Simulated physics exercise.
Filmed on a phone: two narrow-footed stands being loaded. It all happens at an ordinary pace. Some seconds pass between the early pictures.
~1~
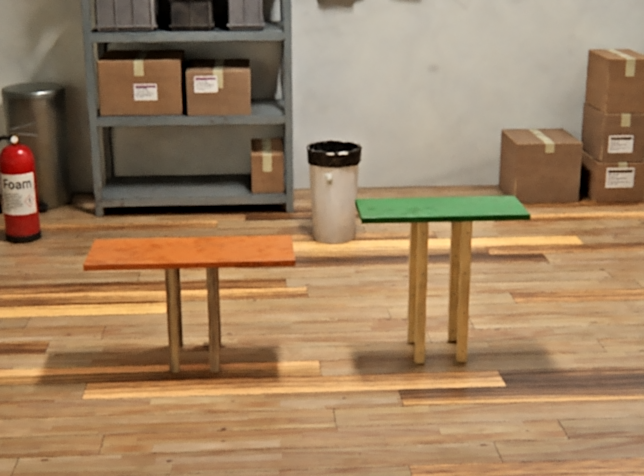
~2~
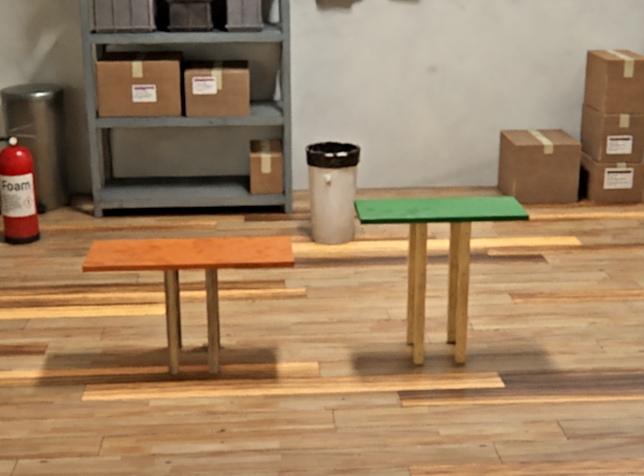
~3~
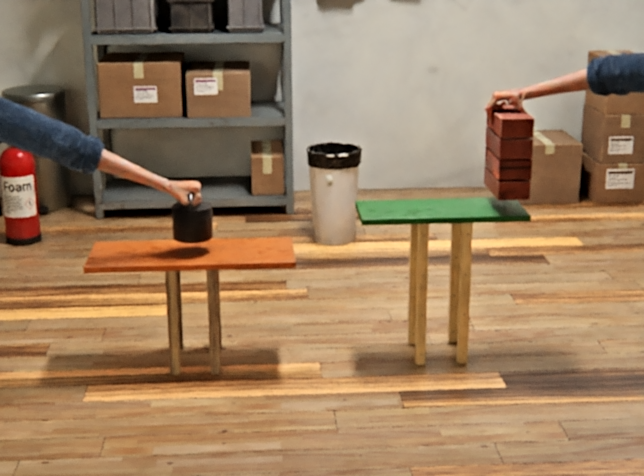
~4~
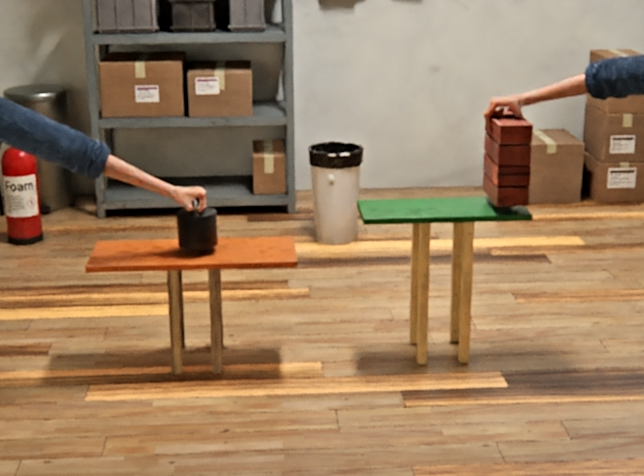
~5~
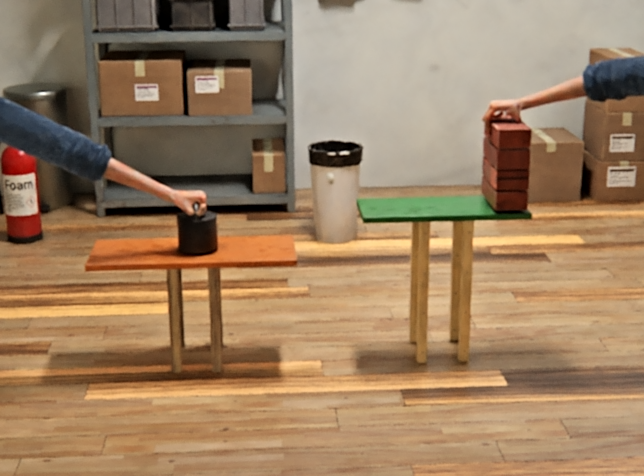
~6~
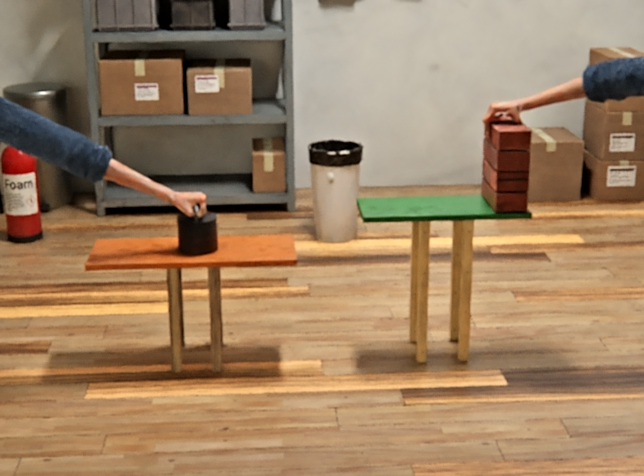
Two hands lower a black object onto the orange stand and bricks onto the green one.
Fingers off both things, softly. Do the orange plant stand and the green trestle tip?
The orange plant stand keeps steady; the green trestle goes over.
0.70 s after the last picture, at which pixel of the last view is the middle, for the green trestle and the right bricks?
The green trestle at (546, 226), the right bricks at (619, 232).
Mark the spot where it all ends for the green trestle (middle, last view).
Roughly at (593, 275).
Then, 0.54 s later than the last frame, orange plant stand at rest near (194, 252); green trestle tilted by 19° near (494, 207).
Then, 0.70 s later than the last frame, orange plant stand at rest near (194, 252); green trestle tilted by 41° near (546, 226).
Then, 0.82 s later than the last frame, orange plant stand at rest near (194, 252); green trestle tilted by 68° near (592, 271).
When it is over, the orange plant stand holds firm, near (194, 252); the green trestle overbalances, near (593, 275).
